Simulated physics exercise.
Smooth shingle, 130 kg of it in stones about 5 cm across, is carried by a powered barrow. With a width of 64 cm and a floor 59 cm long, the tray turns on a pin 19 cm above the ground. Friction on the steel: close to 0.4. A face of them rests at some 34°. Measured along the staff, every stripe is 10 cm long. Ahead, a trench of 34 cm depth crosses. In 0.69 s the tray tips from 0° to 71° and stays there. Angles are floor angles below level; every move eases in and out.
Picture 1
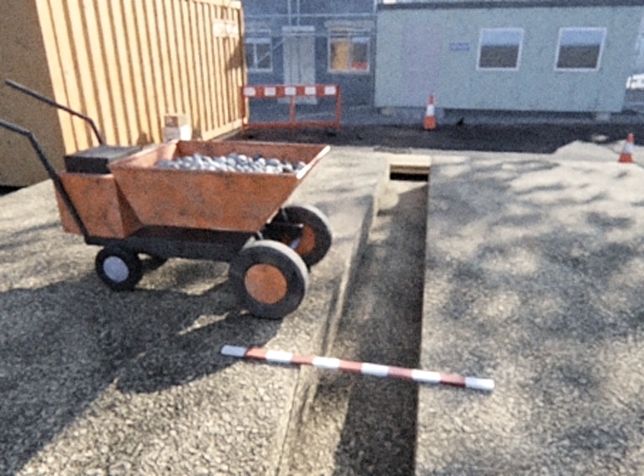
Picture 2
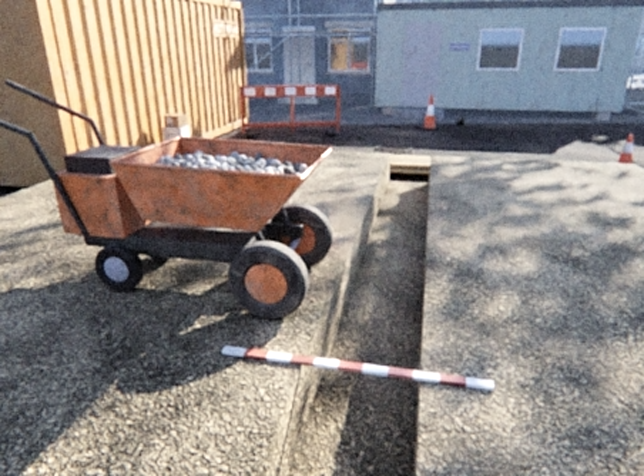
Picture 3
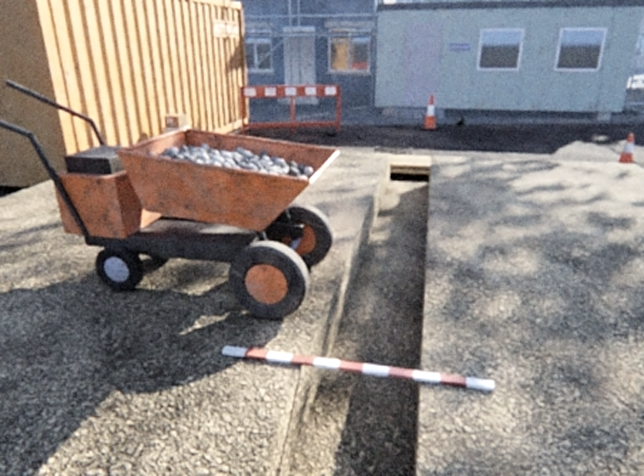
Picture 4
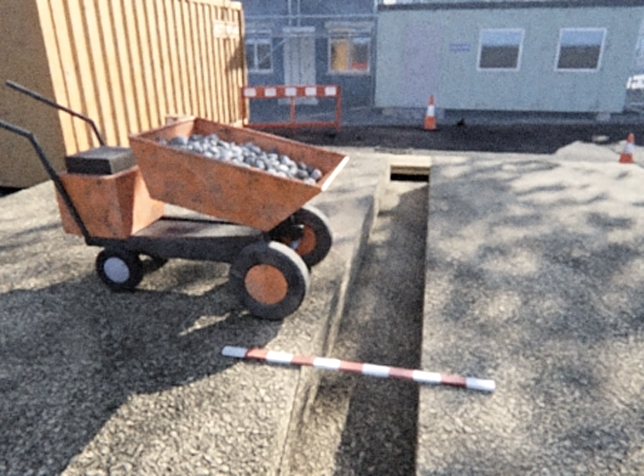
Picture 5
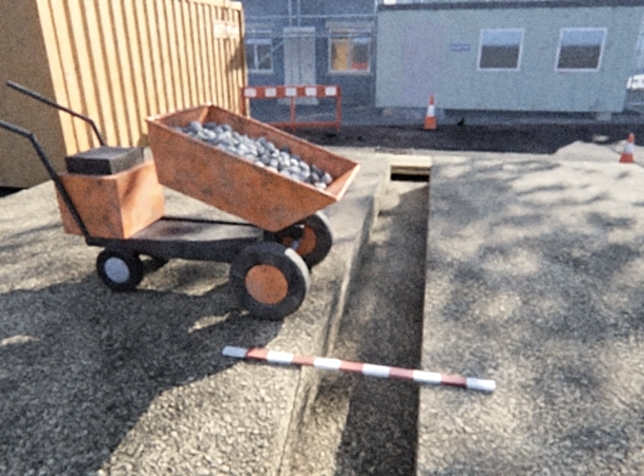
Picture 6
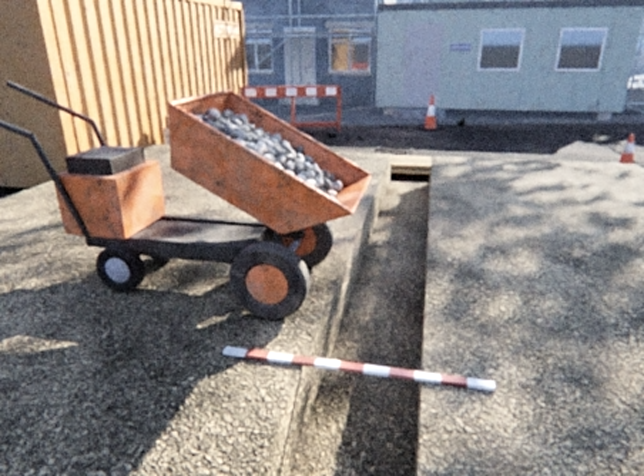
An orange powered barrow with black handles and dark wheels stands at the left of a gravelly outdoor yard, seen from slightly above and to one side. Its tray holds grey stones beside a narrow trench crossed by a red-and-white staff, with a tan container, barrier, cones and pale cabin behind. The tray tilts steadily steeper, rear rising and front lip dipping rightward, while the wheels and camera stay still.
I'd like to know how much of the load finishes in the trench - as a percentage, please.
Somewhere near 33 per cent of it finishes in the trench.
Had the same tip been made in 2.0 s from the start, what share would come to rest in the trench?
Near 55 per cent.
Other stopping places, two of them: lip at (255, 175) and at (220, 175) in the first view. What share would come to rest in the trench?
From the first spot near 80, from the second near 100 per cent.
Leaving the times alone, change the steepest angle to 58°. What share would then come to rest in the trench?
Roughly 35 per cent would end in the trench.
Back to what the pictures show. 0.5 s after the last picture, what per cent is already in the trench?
By then, around 10 percent.
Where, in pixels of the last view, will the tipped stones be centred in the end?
The stones end up centred near (469, 304).
Then, 0.2 s after the last picture the floor is at 60°, 100 % in the tray; the foremost stones are at (374, 244).
Then, 0.5 s after the last picture the floor is at 71°, 68 % in the tray, 12 % in the trench, 20 % past the trench; the foremost stones are at (467, 311).
Then, 0.8 s after the last picture the floor is at 71°, 12 % in the tray, 22 % in the trench, 66 % past the trench; the foremost stones are past the picture's edge.
Then, 2.8 s after the last picture the floor is at 71°, 0 % in the tray, 33 % in the trench, 67 % past the trench; the foremost stones are past the picture's edge.
